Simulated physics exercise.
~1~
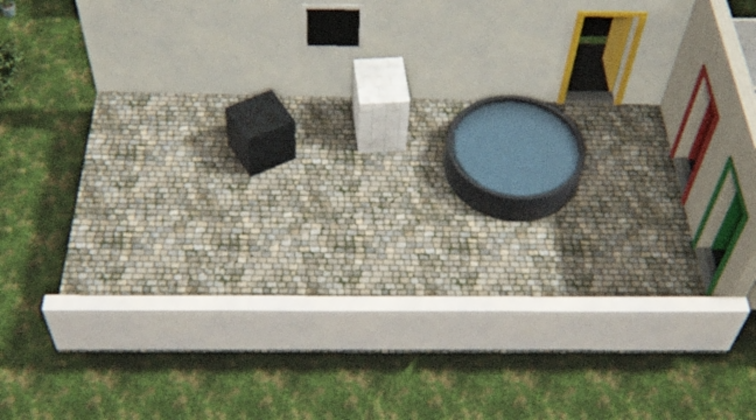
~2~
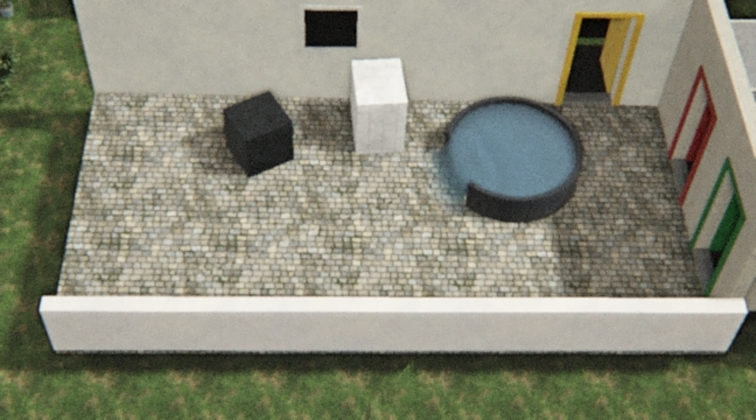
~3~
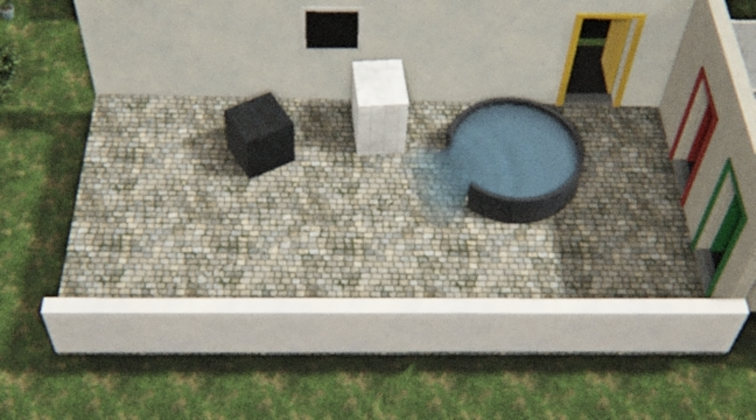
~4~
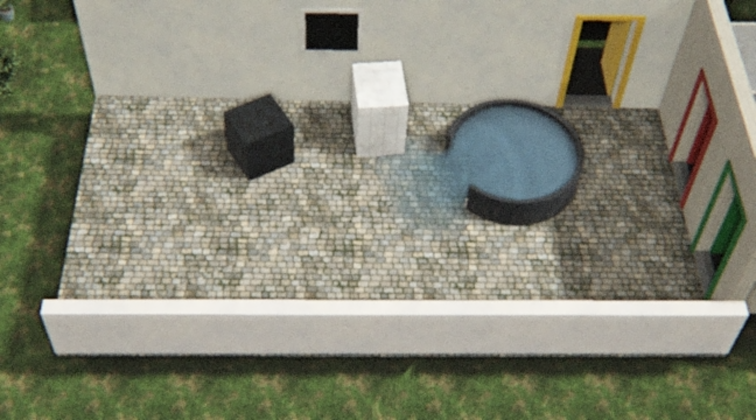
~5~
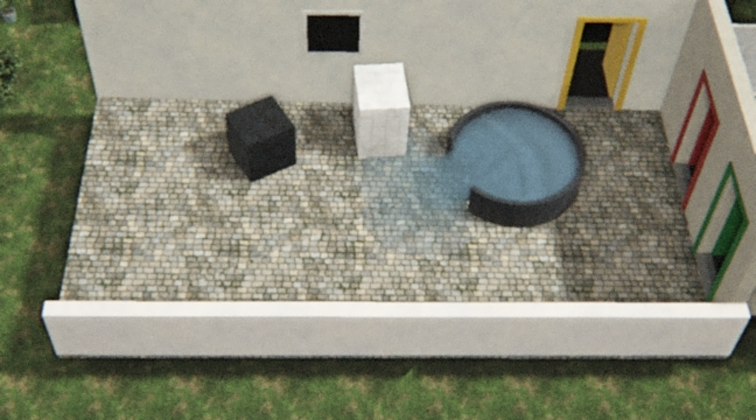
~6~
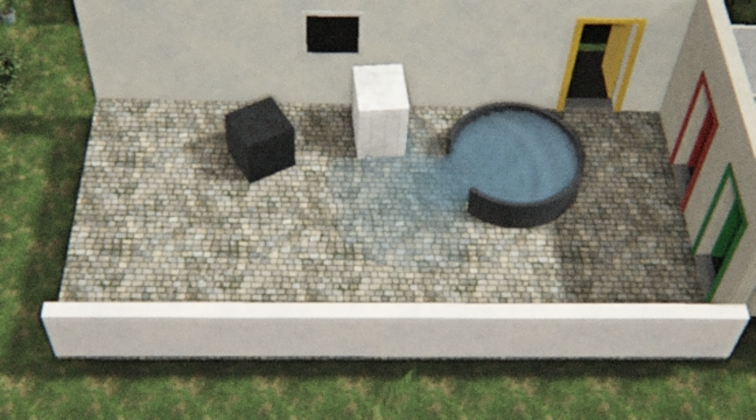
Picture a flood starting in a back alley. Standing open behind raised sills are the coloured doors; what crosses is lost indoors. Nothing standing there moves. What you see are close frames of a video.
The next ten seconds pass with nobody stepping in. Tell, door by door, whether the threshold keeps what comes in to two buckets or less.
My prediction: The green door will not top two buckets. The red door will not top two buckets. The yellow door will not top two buckets.
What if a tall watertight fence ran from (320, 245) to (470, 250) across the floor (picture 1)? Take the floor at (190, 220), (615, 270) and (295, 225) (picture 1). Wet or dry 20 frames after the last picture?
Taking the points in order - wetted, unwetted, wetted.
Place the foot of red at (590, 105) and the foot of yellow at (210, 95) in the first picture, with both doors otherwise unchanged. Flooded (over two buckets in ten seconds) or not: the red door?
Red: Falls short.
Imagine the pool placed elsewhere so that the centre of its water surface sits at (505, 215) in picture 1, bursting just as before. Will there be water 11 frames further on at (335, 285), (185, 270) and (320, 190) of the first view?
I'd say swamped for the first, swamped for the second and swamped for the third.
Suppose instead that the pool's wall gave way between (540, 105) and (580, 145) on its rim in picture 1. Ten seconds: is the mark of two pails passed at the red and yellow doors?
As I see it, the red door tops the mark and the yellow door tops the mark too.
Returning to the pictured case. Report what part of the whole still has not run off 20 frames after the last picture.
Close to 98 in a hundred.
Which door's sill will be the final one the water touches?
That's the green one.
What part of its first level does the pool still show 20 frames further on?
Some 42 per cent.
A moment on, water covers 20 % of the floor; the green door not reached, the red door not reached, the yellow door not reached.
Next, water covers 35 % of the floor; the green door not reached, the red door not reached, the yellow door not reached.
Then, water covers 55 % of the floor; the green door not reached, the red door not reached, the yellow door not reached.
Later, water covers 60 % of the floor; the green door not reached, the red door not reached, the yellow door wet at the sill, nothing in.
In the end, water covers 85 % of the floor; the green door wet at the sill, nothing in, the red door wet at the sill, nothing in, the yellow door wet at the sill, nothing in.
